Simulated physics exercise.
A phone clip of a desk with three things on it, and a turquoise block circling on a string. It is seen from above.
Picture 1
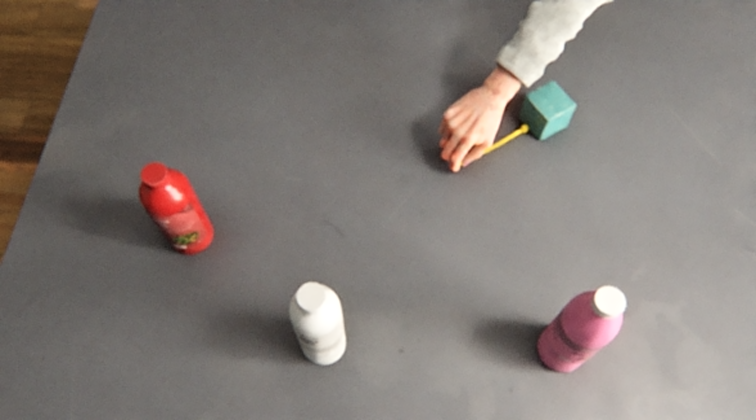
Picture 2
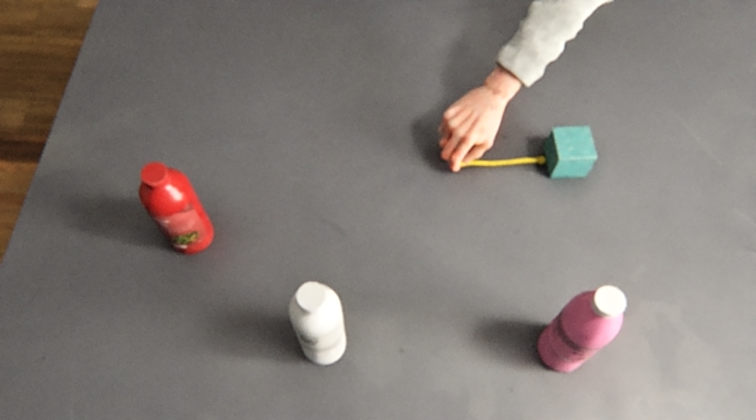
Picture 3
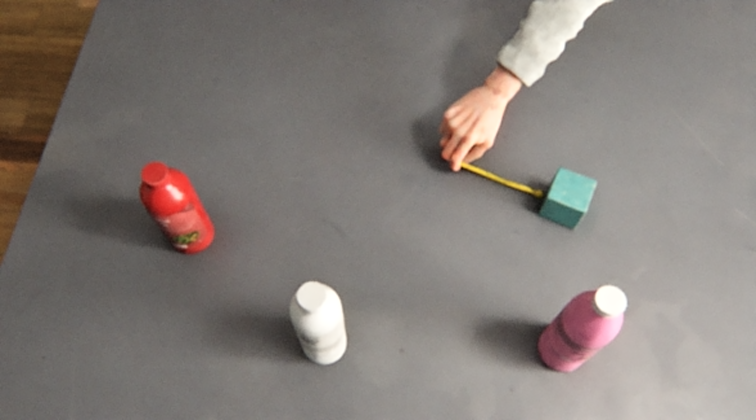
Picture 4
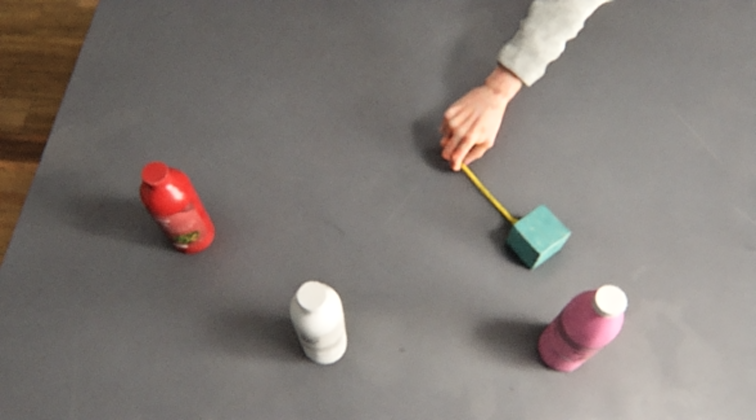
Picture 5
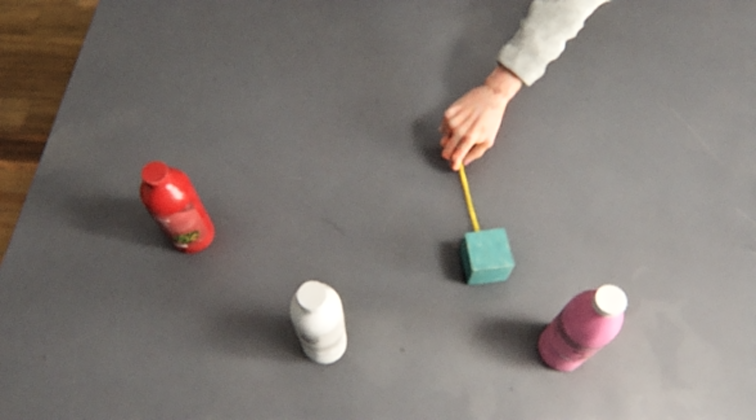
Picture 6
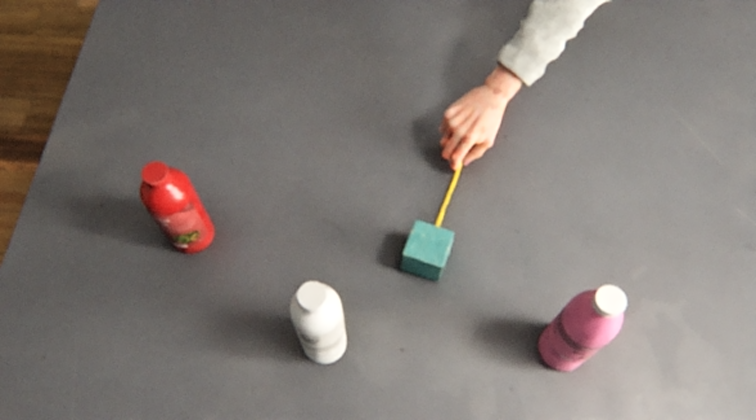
A hand in a pale grey sleeve reaches in from the top of a dark grey desk, seen from above, with wooden floor showing at the left edge. A red bottle stands at the left, a white bottle near the lower middle and a pink bottle at the lower right. Held on a yellow string, a turquoise block circles clockwise from the hand's right to below it, while the bottles stay still.
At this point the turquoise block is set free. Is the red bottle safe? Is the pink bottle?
The red bottle stays untouched. The pink bottle remains clear.
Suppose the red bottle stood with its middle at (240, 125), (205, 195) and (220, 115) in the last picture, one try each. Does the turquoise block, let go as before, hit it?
First try: It gets hit; second try: It is missed; third try: It is touched.
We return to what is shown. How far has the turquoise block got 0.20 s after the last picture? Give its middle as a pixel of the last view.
At about (212, 136).
Then, 0.08 s later than the last view, block near (330, 200).
Then, 0.20 s later than the last view, block near (213, 136).
Finally, block off the table. The red bottle remains clear and the pink bottle escapes it.
